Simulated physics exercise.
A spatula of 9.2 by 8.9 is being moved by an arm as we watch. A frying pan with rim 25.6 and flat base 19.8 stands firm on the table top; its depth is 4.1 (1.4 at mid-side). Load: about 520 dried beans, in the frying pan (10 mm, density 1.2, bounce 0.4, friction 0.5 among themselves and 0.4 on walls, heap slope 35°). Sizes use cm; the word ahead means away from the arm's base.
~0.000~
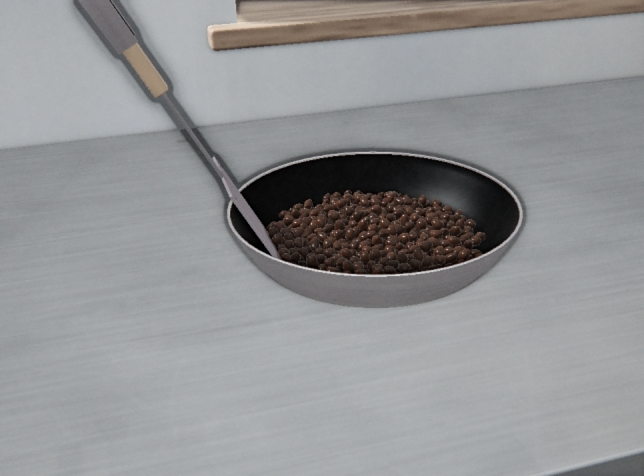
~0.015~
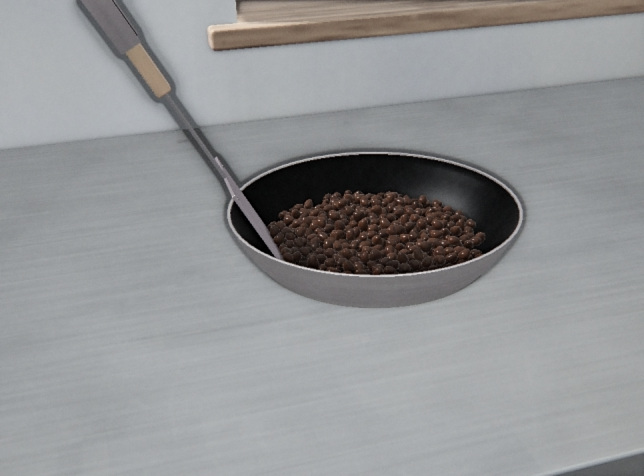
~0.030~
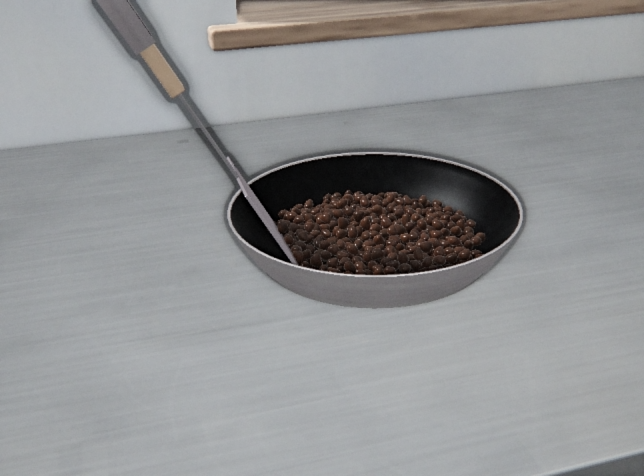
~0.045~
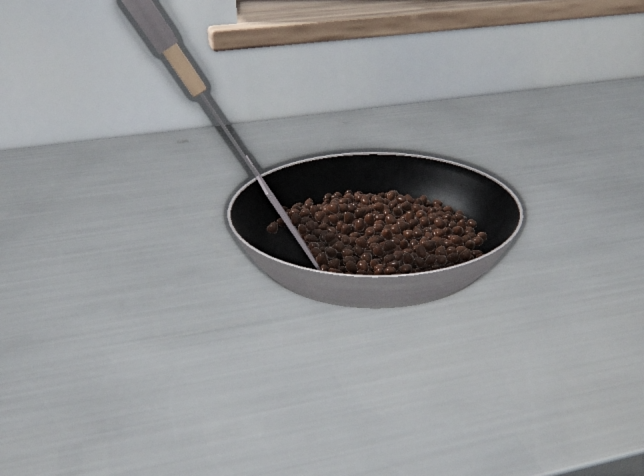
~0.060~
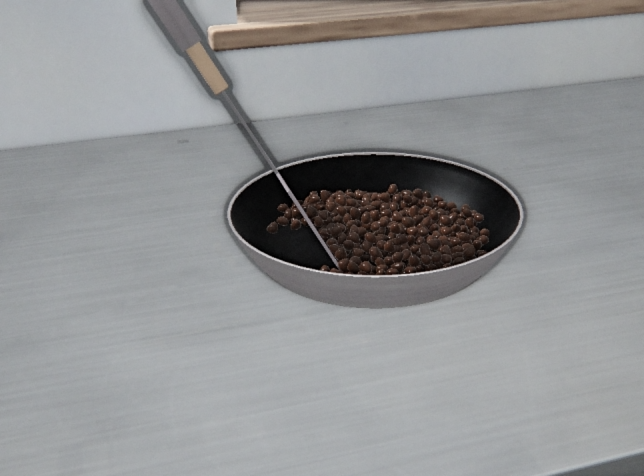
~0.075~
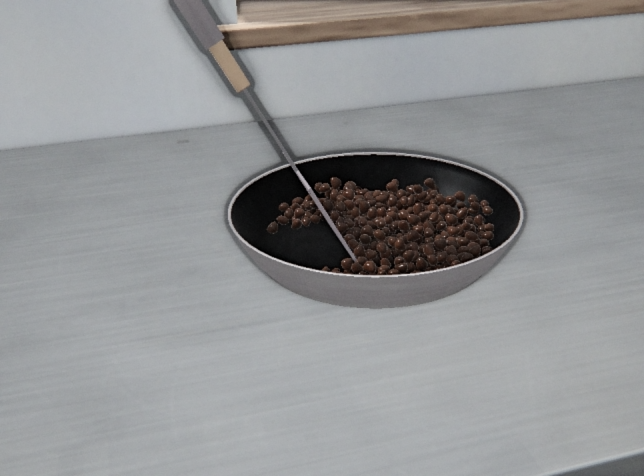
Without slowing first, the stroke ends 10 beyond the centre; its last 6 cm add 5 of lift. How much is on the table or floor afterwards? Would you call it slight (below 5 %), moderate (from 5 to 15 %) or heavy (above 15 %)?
I would call it heavy.
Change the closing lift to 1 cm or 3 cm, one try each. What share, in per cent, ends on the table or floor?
Result: Approx. 35 % and 30 %, one try each.
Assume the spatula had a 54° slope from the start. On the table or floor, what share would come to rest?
Around 20 in a hundred.
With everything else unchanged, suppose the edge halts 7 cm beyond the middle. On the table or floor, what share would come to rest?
Close to 10 per cent would end on the table or floor.
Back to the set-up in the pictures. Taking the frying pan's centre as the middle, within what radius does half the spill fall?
Some 42 cm.
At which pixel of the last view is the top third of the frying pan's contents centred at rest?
Around (467, 214).
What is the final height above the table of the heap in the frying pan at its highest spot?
4.5 cm.
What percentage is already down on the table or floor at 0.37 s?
About 10 per cent.
After 0.11 s, sloping 62°, highest piece 7 above the table; 523 in the frying pan.
After 0.15 s, sloping 62°, highest piece 8 above the table; 523 in the frying pan.
After 0.37 s, sloping 62°, highest piece 20 above the table; 419 in the frying pan, 45 on the table or floor, 59 on the blade or in flight.
After 1.42 s, sloping 62°, highest piece 5 above the table; 419 in the frying pan, 104 on the table or floor.
In the end, 419 in the frying pan, 104 on the table or floor. That is 20 % on the table or floor.
